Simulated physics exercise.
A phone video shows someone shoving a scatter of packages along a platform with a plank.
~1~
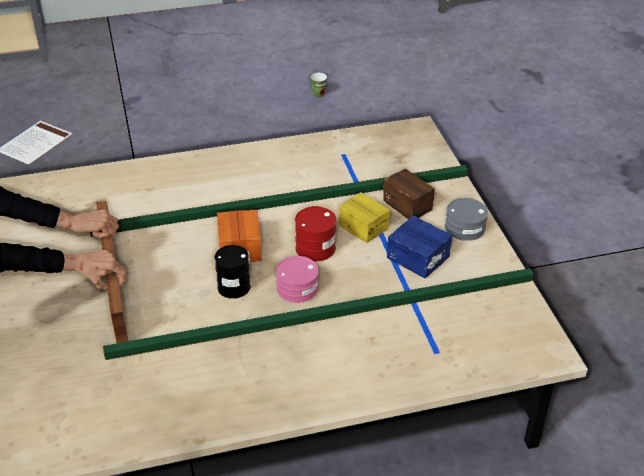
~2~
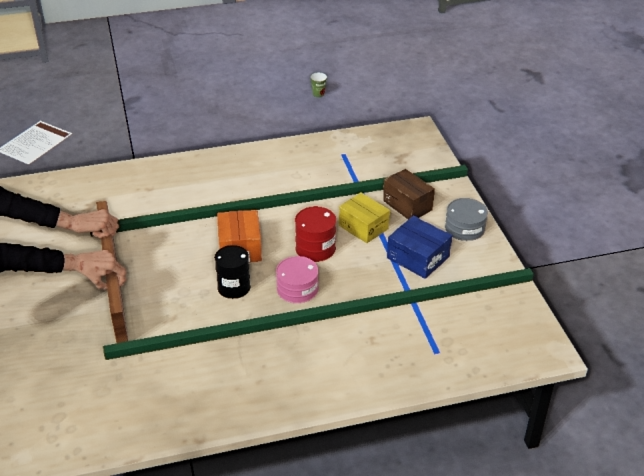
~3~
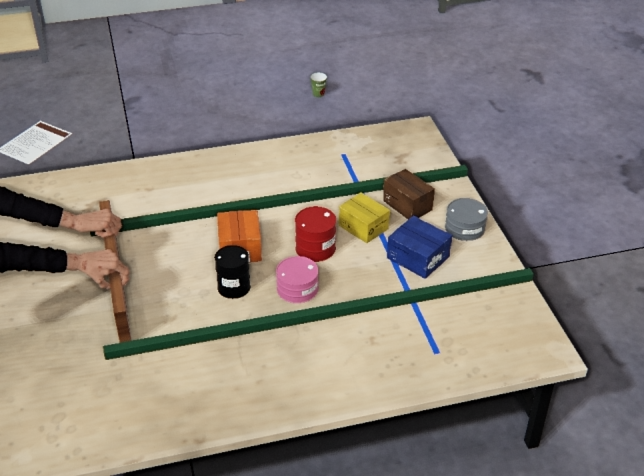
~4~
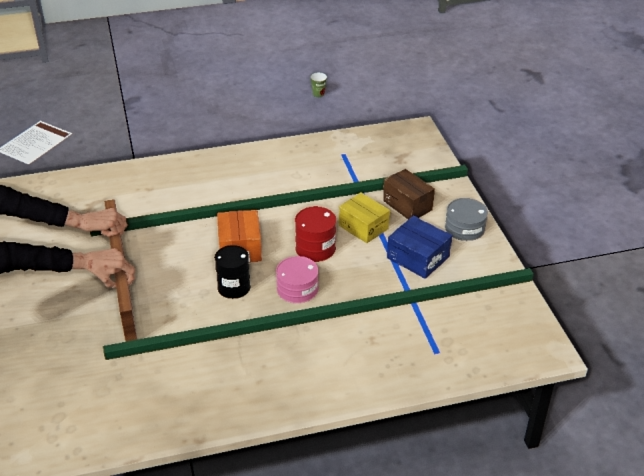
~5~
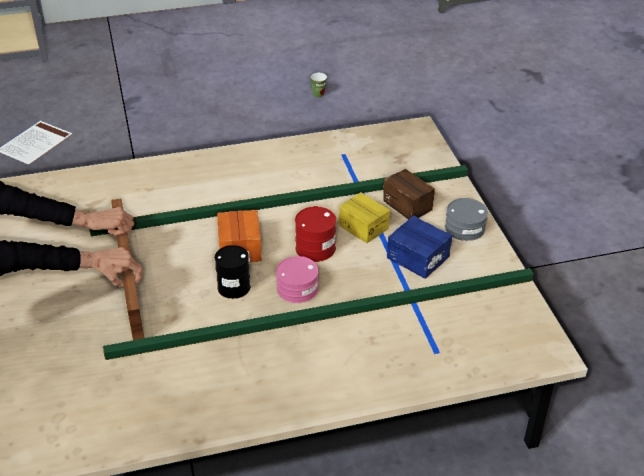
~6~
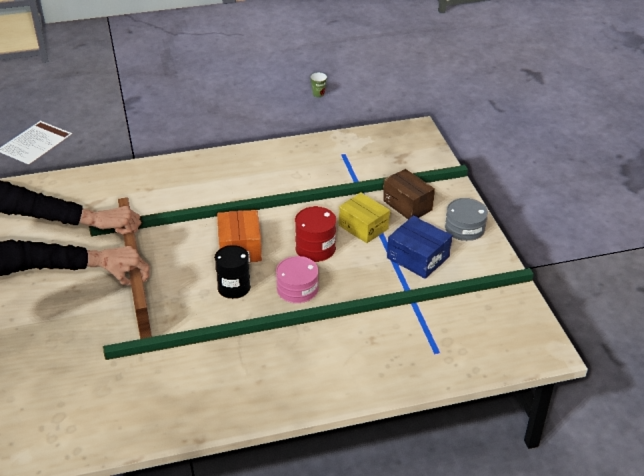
We see two hands slide a wooden plank slowly to the right between green rails on a table, edging closer to a group of colourful boxes and canisters, which stay still around and beside a blue line.
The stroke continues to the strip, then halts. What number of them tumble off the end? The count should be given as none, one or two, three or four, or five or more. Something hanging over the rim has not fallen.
My prediction is no fallers.
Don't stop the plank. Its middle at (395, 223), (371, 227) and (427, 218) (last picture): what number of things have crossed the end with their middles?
First 0, next 0, last 1.
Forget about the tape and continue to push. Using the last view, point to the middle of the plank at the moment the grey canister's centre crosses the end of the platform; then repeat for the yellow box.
The middle is at (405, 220) when it's the grey canister, and at (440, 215) when it's the yellow box.
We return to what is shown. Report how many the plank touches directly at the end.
I count 3 of them.
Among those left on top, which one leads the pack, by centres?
The grey canister is foremost.
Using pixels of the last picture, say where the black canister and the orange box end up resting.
(408, 240) and (395, 210).
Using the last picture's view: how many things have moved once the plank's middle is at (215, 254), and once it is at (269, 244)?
It comes to 1 for the first spot, 4 for the other.
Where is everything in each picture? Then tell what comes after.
Grey canister (466, 219); brown parcel (408, 195); blue parcel (419, 247); plank (112, 271); tape (385, 242), in the first picture.
Brown parcel (408, 195); yellow box (364, 218), in the second picture.
Blue parcel (419, 247); black canister (233, 272), in the third picture.
Grey canister (466, 219); red canister (316, 234), in the fourth picture.
Brown parcel (408, 195); orange box (239, 237), in the fifth picture.
Grey canister (466, 219); brown parcel (408, 195); blue parcel (419, 247); plank (134, 267); tape (385, 242), in the sixth picture.
A little later, none off yet; grey canister at rest near (466, 219); brown parcel at rest near (408, 195); blue parcel at rest near (419, 247).
When it is over, the number that fall off is zero.
